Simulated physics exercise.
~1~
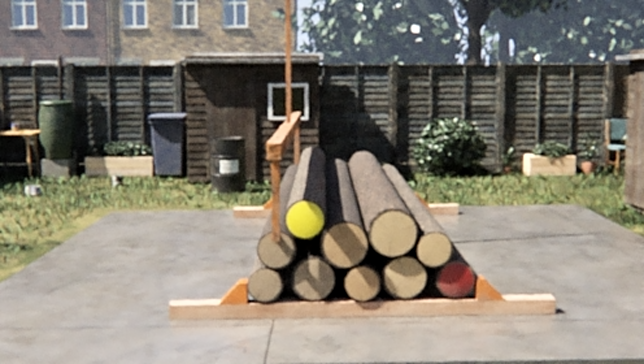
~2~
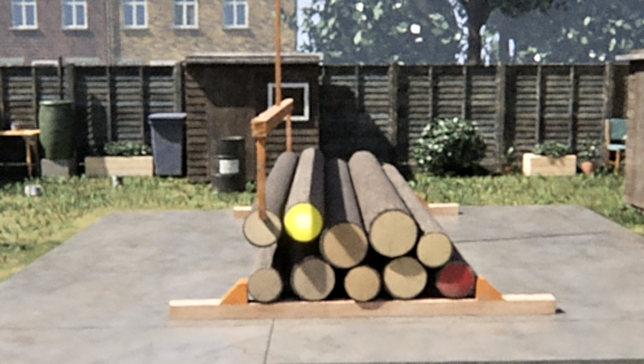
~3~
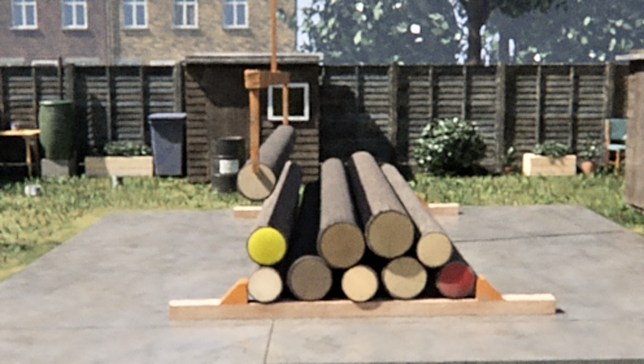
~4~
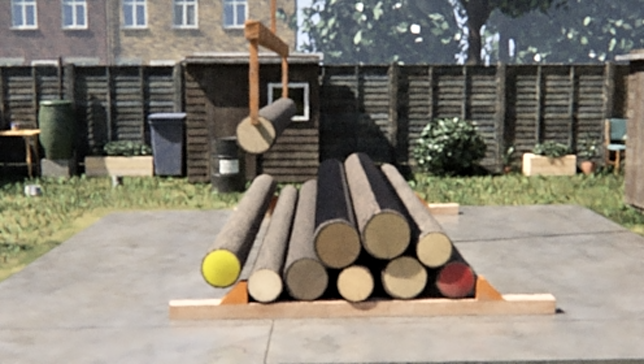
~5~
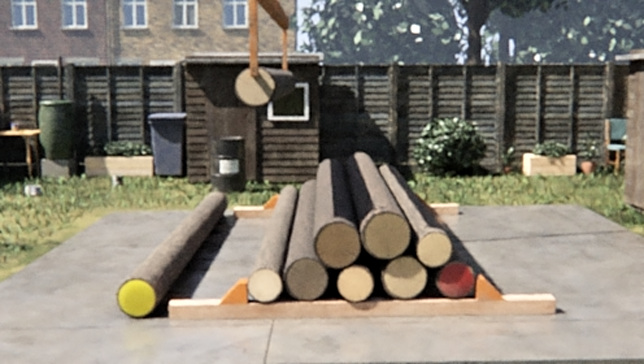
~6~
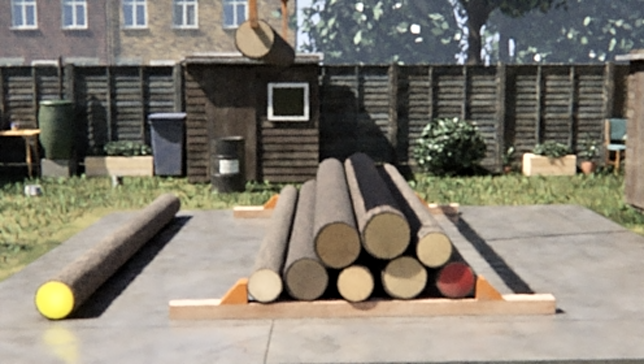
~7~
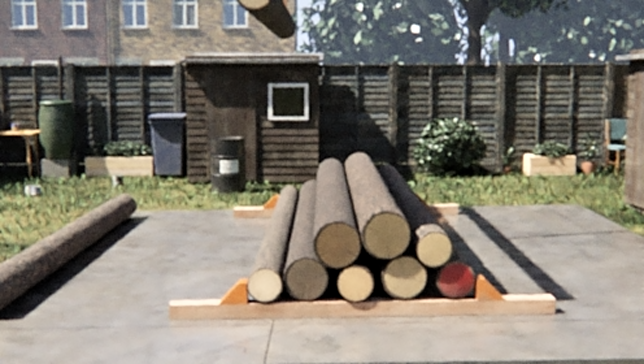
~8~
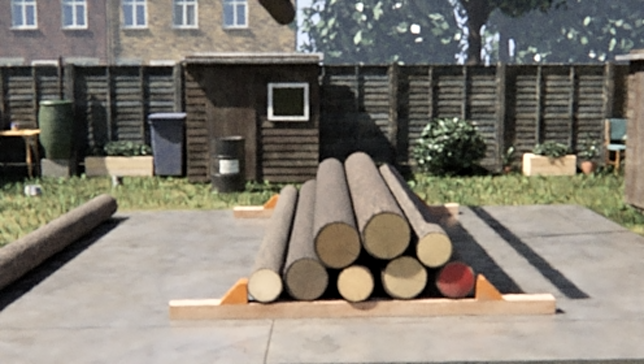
A stack of logs loses one to a hoist, and the yellow-ended log rolls off left.
